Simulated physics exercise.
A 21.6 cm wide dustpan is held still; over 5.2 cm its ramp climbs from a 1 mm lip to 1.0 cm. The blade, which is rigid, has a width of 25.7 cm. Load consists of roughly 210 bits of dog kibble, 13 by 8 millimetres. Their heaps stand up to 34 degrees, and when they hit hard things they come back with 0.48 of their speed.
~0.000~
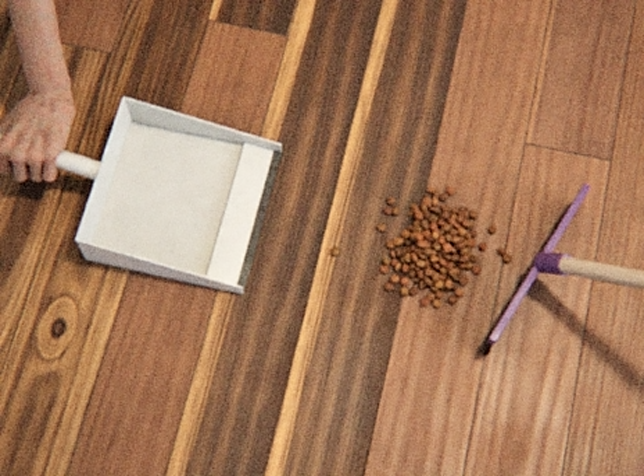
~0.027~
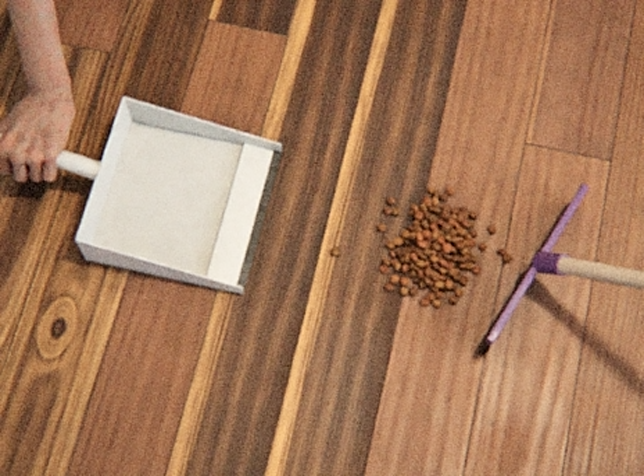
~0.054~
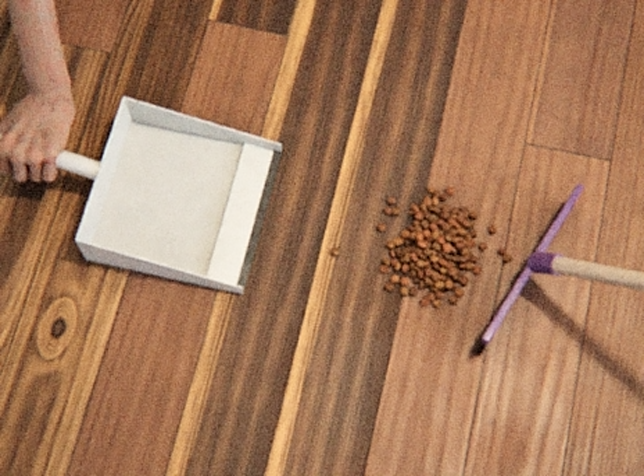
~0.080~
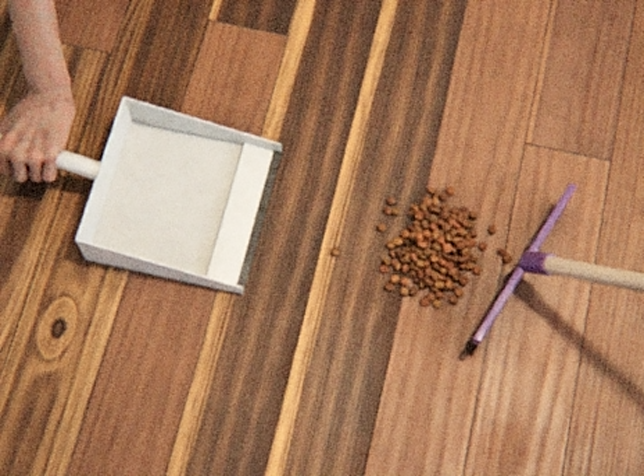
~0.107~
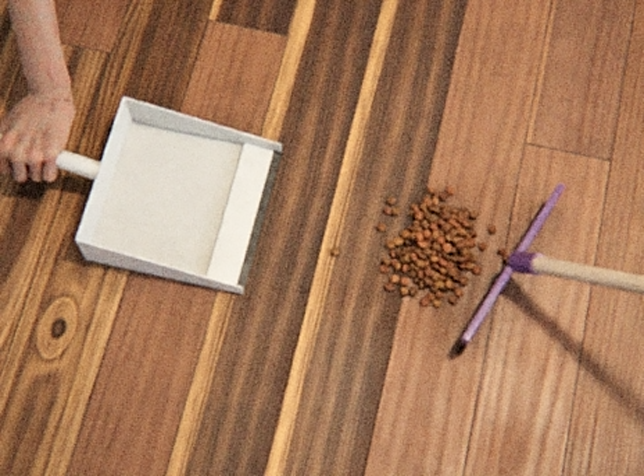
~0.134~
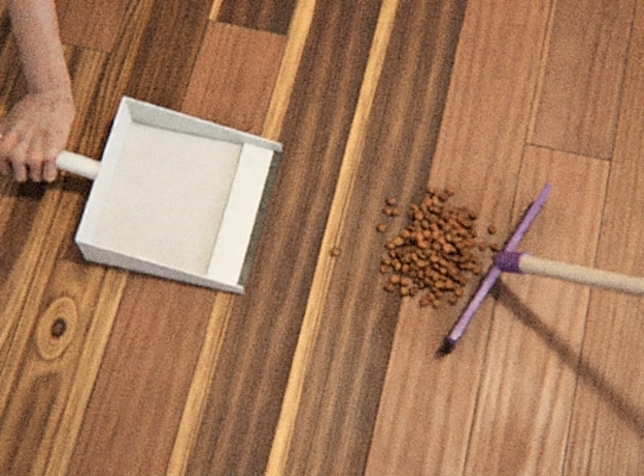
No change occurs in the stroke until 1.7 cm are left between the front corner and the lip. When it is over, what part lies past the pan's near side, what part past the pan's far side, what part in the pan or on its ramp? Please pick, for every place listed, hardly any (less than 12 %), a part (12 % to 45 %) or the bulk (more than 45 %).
Past the pan's near side: Hardly any, past the pan's far side: Hardly any, in the pan or on its ramp: Hardly any.
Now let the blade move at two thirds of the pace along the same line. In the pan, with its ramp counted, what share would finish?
I'd put it at close to 0 per cent.
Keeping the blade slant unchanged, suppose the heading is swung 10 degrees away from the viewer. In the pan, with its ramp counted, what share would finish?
Under that change, roughly 5 in a hundred.
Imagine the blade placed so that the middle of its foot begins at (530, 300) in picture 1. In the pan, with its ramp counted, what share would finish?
0 %.
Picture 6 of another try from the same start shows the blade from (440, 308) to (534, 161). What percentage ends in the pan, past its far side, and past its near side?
Pan 20 % / far 45 % / near 0 %.
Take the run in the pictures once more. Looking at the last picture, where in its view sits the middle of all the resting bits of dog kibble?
Somewhere near (304, 213) in the last picture.
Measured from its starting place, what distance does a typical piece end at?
Median shift: Approx. 20 cm.
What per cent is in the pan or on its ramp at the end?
5 %.
Then, at 0.36 s, middle of the blade 19 cm from the lip; 0 % over the lip, far side 0 %, near side 0 %.
After 0.51 s, middle of the blade 10 cm from the lip; 0 % over the lip, far side 5 %, near side 0 %.
After 0.79 s, middle of the blade 6 cm from the lip; 5 % over the lip, far side 10 %, near side 0 %.
In the end, at 1.1 s, near side 0 %, far side 10 %, pan 5 %, in front of the lip or behind the blade 85 %.
